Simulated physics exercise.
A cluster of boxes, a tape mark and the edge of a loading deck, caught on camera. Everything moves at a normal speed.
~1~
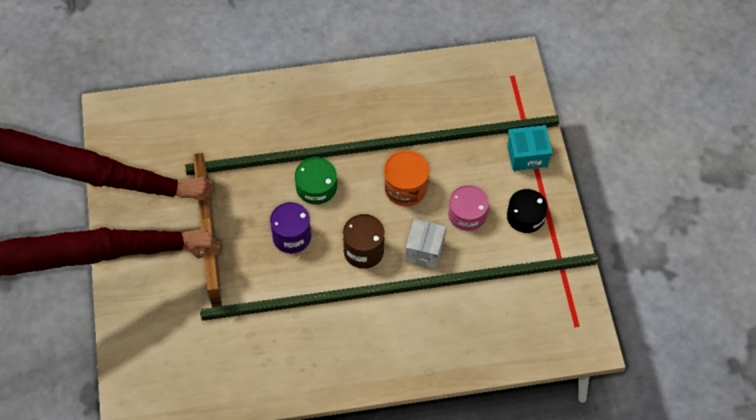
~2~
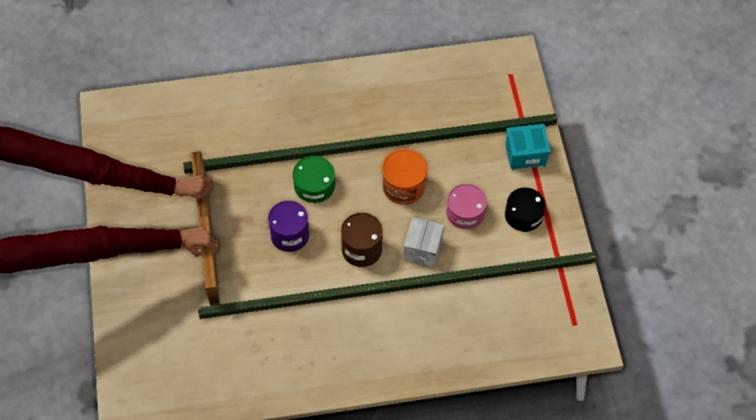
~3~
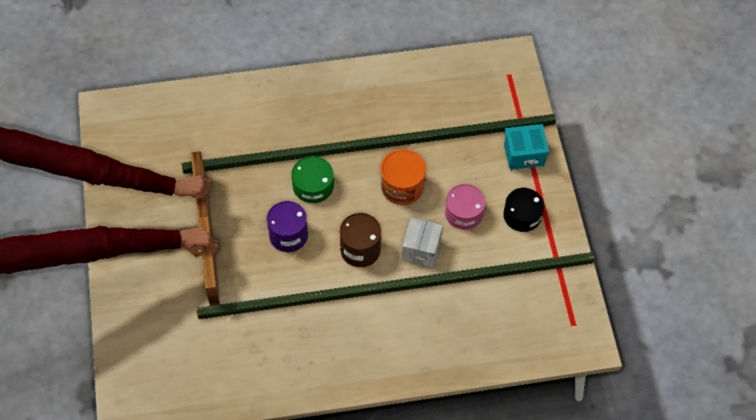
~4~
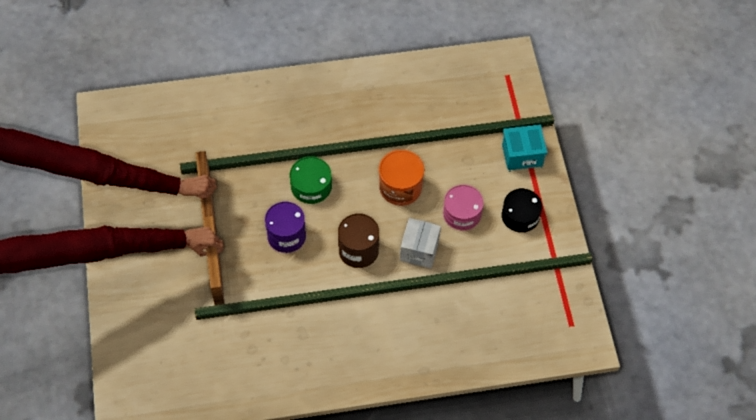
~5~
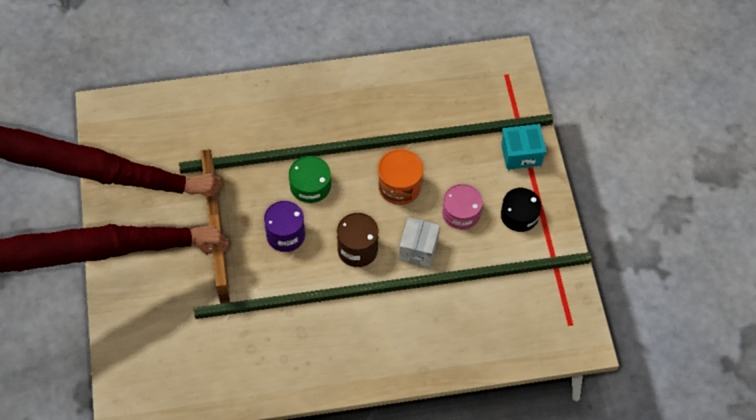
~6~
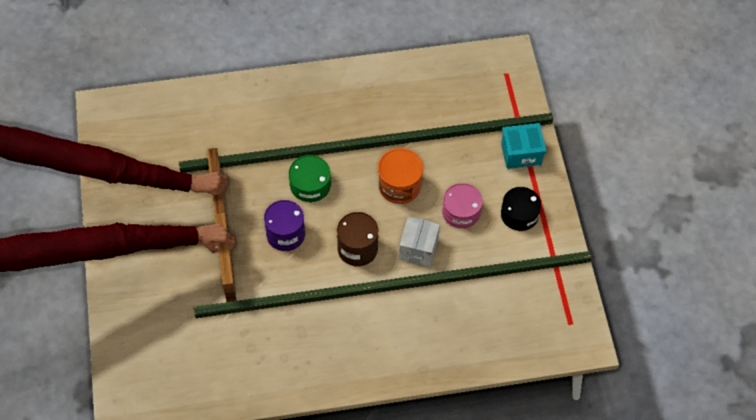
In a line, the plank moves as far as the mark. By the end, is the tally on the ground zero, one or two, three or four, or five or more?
The tally on the ground is five or more.
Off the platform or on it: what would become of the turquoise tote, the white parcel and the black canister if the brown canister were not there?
In that case the turquoise tote winds up down, the white parcel stays where it is, and the black canister winds up down.
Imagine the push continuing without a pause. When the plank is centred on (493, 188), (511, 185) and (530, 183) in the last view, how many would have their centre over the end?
Going through the three positions, you'd get 1, 2 and 5.
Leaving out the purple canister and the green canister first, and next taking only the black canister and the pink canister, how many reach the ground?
Try 1: 4; try 2: 3.
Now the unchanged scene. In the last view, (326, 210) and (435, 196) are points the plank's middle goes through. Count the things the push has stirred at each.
Moved so far: 3, then 7.
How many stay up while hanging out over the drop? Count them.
The tally is 3.
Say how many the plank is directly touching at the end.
It adds up to 3.
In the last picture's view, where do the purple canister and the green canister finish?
Purple canister: About (560, 189); green canister: About (546, 137).
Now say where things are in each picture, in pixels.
In the first picture, turquoise tote (529, 149); black canister (527, 211); pink canister (468, 208); plank (208, 230); tape (543, 195).
In the second picture, black canister (525, 210); white parcel (423, 242).
In the third picture, pink canister (465, 207); orange pail (403, 178).
In the fourth picture, turquoise tote (524, 148); brown canister (359, 241).
In the fifth picture, black canister (521, 210); purple canister (285, 226).
In the sixth picture, turquoise tote (523, 147); black canister (521, 209); pink canister (462, 206); plank (222, 225); tape (537, 192).
Soon after, none off yet; turquoise tote at rest near (523, 147); black canister at rest near (521, 209); pink canister at rest near (462, 206).
Then, none off yet; turquoise tote at rest near (523, 147); black canister at rest near (521, 209); pink canister moved a little near (481, 210).
Further on, none off yet; turquoise tote moved about its own width near (546, 136); black canister moved about its own width near (575, 206); pink canister moved well along near (537, 209).
At rest, the number that fall off is five or more; fallen, orange pail, white parcel, pink canister, black canister and turquoise tote.
